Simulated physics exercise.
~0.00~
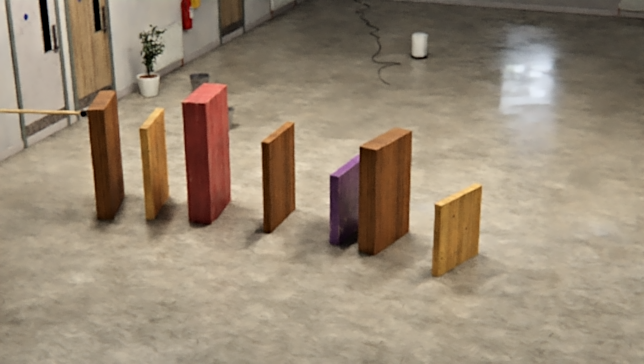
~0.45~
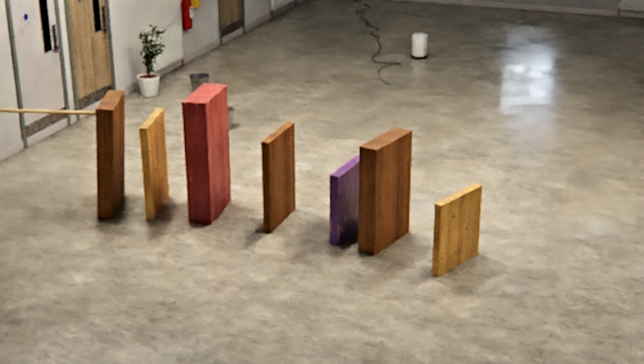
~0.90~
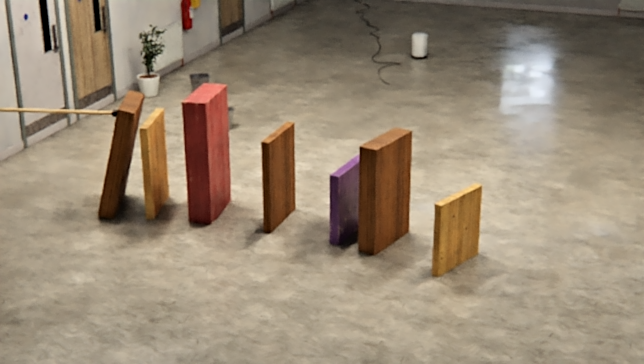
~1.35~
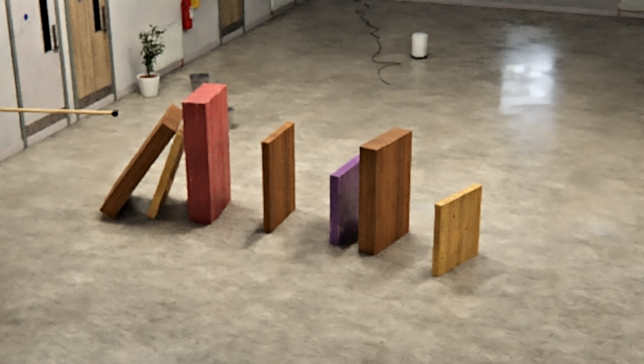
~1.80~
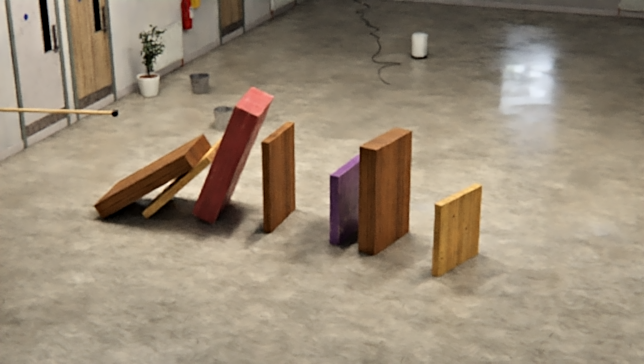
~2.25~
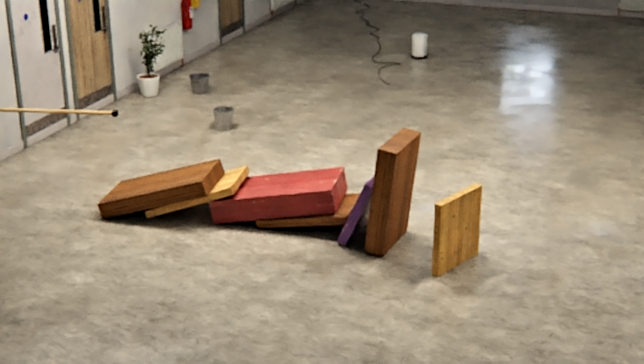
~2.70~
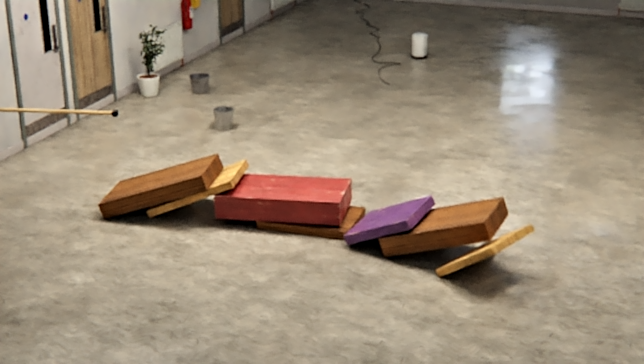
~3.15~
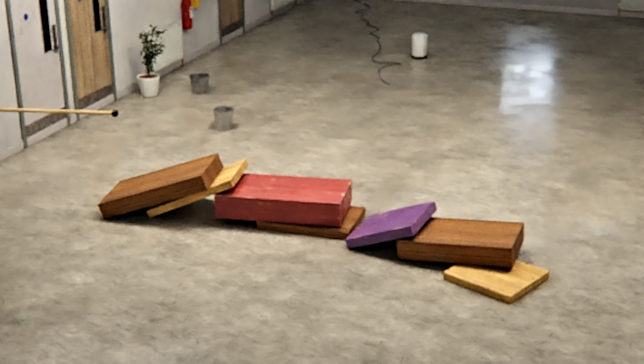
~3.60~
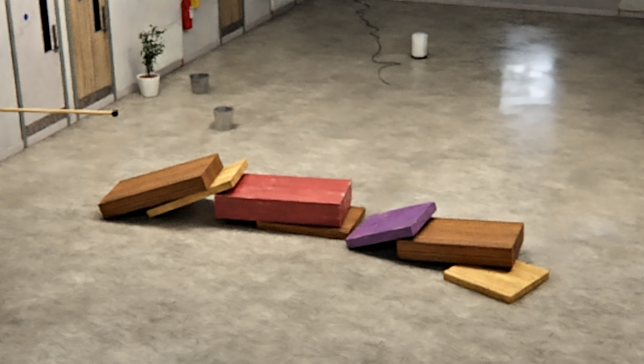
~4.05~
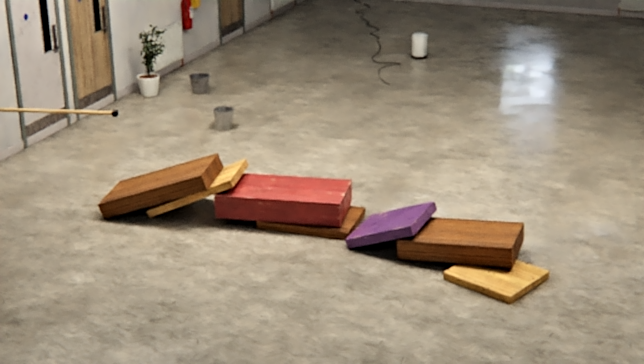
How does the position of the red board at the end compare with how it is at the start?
At the start the red board stands upright in the row, while at the end it lies on its side among the other toppled boards.
To begin with, seven upright boards of different sizes stand in a curving row on a smooth grey floor, and a pole reaches in from the left to push the first brown one. The brown board tips right onto a thin yellowish board, and both lean against the thick red board while the pole stays still. The red board then topples onto the brown board beyond it, which goes down and sets the purple board leaning. The purple board and the large brown one fall next, knocking over the last yellowish board. Finally, all seven lie toppled in an overlapping line, with none left standing.
